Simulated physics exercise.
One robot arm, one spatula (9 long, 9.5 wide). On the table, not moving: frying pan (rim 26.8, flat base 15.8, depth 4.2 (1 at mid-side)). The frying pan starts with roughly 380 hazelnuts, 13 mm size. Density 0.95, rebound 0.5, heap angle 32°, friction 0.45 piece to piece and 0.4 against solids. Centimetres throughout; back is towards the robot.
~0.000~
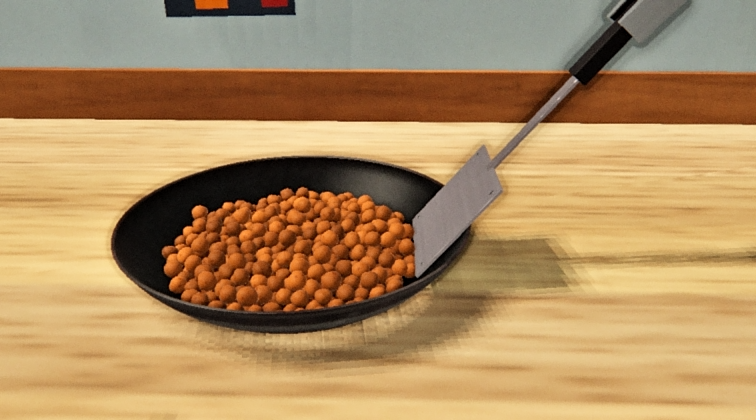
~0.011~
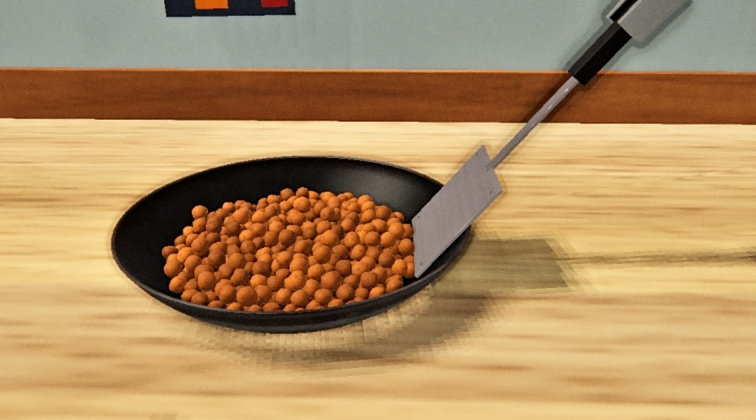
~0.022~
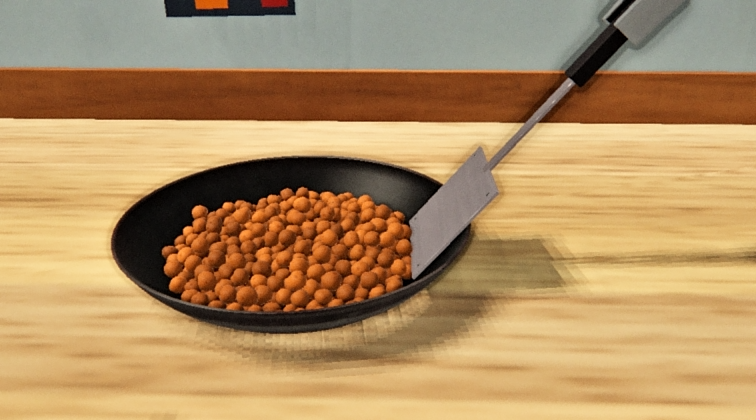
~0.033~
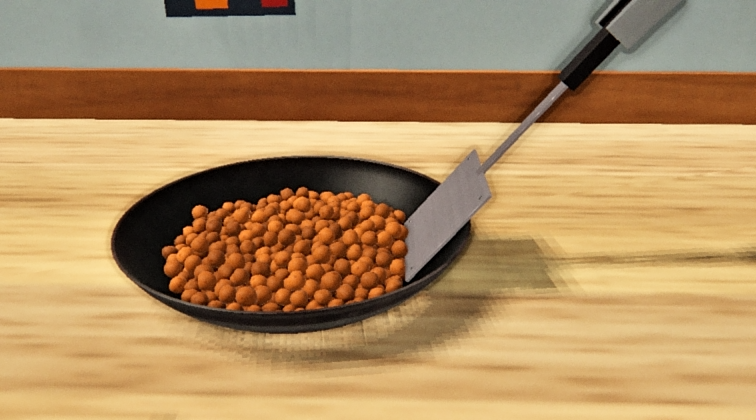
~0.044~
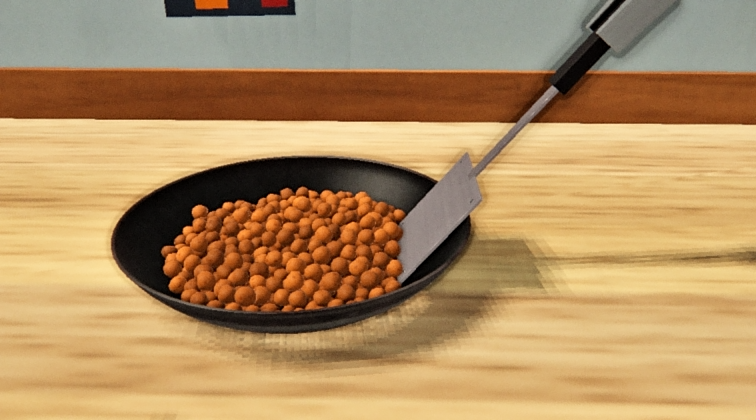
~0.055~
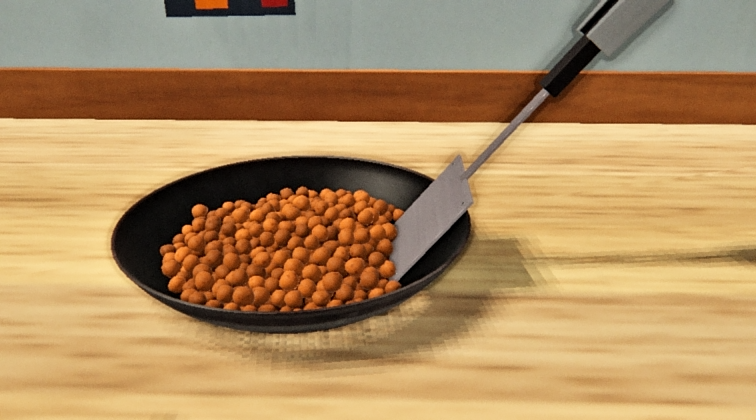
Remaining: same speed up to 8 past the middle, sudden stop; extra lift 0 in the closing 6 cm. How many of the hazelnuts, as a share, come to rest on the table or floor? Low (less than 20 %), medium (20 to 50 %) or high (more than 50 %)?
On the table or floor the share is low, less than 20 %.
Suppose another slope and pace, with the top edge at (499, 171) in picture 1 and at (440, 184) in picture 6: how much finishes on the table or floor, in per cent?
Some 25 per cent.
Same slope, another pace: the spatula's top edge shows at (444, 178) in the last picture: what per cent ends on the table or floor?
About 20 per cent.
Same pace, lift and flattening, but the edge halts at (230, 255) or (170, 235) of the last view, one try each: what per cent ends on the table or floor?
About 0 and 30 per cent.
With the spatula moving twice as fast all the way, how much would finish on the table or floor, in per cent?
It would be near 25 per cent.
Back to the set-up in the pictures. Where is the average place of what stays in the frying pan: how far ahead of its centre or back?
Roughly 5.0 cm ahead.
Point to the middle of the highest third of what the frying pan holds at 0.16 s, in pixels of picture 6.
Around (283, 229).
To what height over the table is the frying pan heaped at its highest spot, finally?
About 6.5 cm.
After 0.16 s, sloping 51°, highest piece 5 above the table; 385 in the frying pan.
After 0.26 s, sloping 51°, highest piece 6 above the table; 385 in the frying pan.
After 0.51 s, sloping 51°, highest piece 6 above the table; 360 in the frying pan, 22 on the table or floor, 3 on the blade or in flight.
After 1.56 s, sloping 51°, highest piece 6 above the table; 360 in the frying pan, 25 on the table or floor.
In the end, 360 in the frying pan, 25 on the table or floor. That is 6 % on the table or floor.
